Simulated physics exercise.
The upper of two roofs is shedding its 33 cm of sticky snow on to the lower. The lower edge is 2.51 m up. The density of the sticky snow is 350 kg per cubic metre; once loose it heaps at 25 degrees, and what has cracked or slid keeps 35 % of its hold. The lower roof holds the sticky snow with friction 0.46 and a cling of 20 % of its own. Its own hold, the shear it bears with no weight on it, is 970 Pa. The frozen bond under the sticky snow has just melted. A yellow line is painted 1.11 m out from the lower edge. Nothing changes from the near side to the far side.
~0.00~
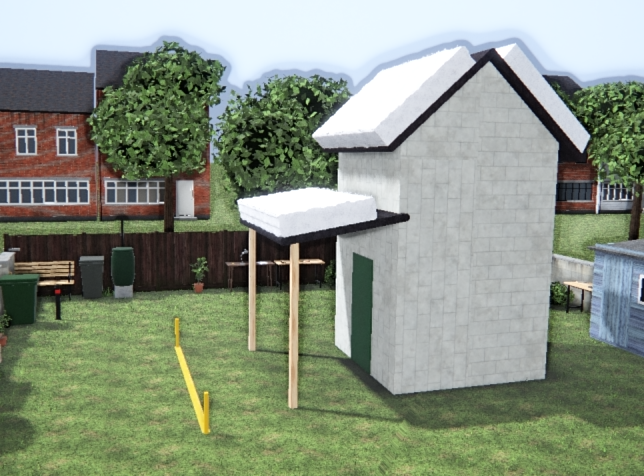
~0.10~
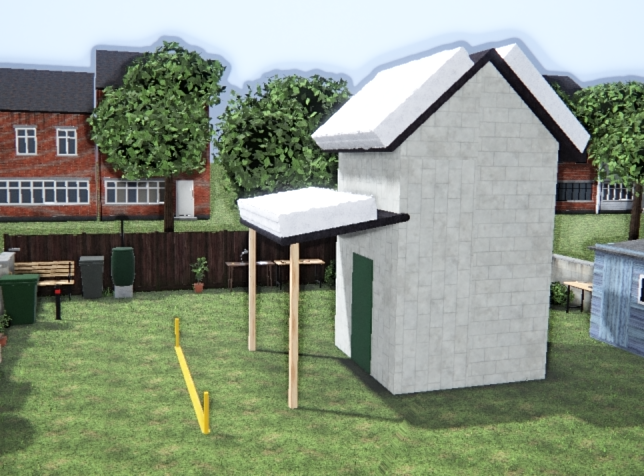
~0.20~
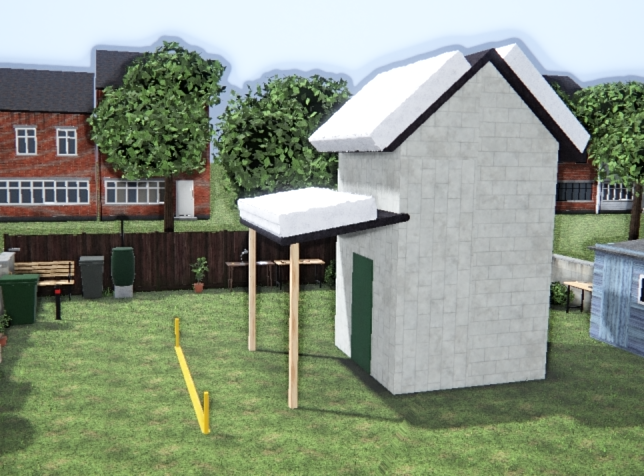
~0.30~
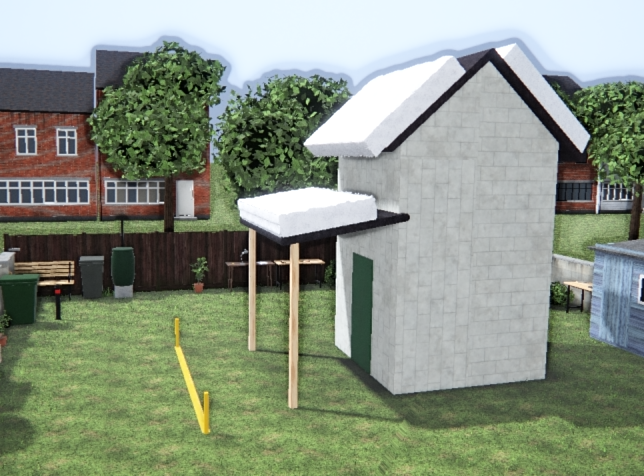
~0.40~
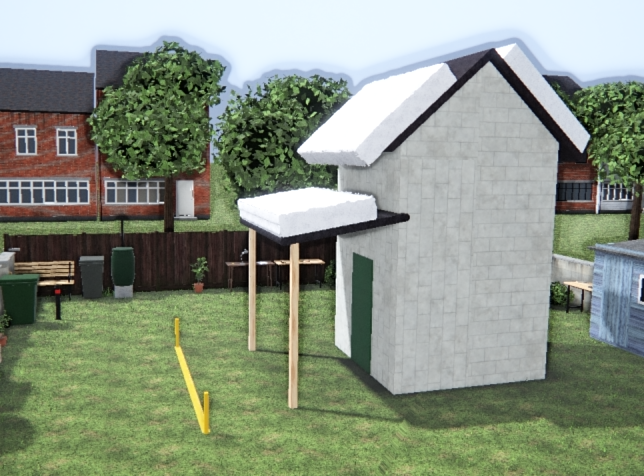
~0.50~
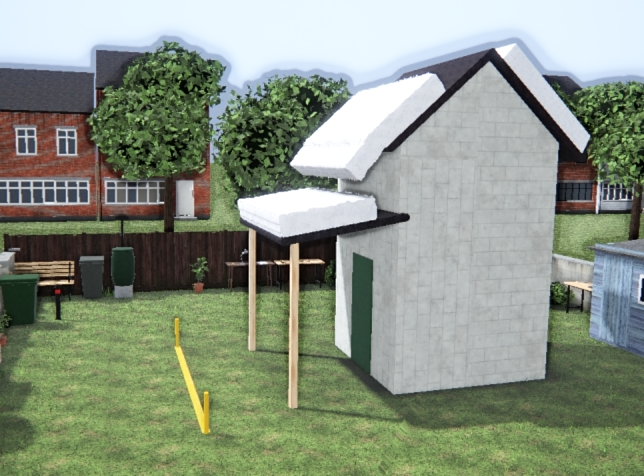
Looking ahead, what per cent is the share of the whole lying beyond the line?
Expect roughly 21 %.
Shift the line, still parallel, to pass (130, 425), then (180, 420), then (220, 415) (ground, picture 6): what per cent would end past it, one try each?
In that order: 5 %, 14 %, 30 %.
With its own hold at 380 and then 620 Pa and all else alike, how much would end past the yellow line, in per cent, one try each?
In turn about 40 %, 30 %.
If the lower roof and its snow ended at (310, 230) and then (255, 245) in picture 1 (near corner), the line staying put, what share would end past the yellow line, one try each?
In that order: 35 %, 10 %.
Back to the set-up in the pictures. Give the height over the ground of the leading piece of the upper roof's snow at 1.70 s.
About 0.2 m.
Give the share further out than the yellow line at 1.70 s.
About 3 %.
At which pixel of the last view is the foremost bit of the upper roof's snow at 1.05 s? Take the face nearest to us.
Near (268, 207).
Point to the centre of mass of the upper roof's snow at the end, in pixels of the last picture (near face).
Near (250, 319).
After 1.05 s, none is below the lower edge and 0 % is past the line.
After 1.70 s, 38 % is below the lower edge and 3 % is past the line.
After 2.35 s, 47 % is below the lower edge and 21 % is past the line.
After 3.00 s, 47 % is below the lower edge and 21 % is past the line.
After 4.90 s, 50 % is below the lower edge and 21 % is past the line.
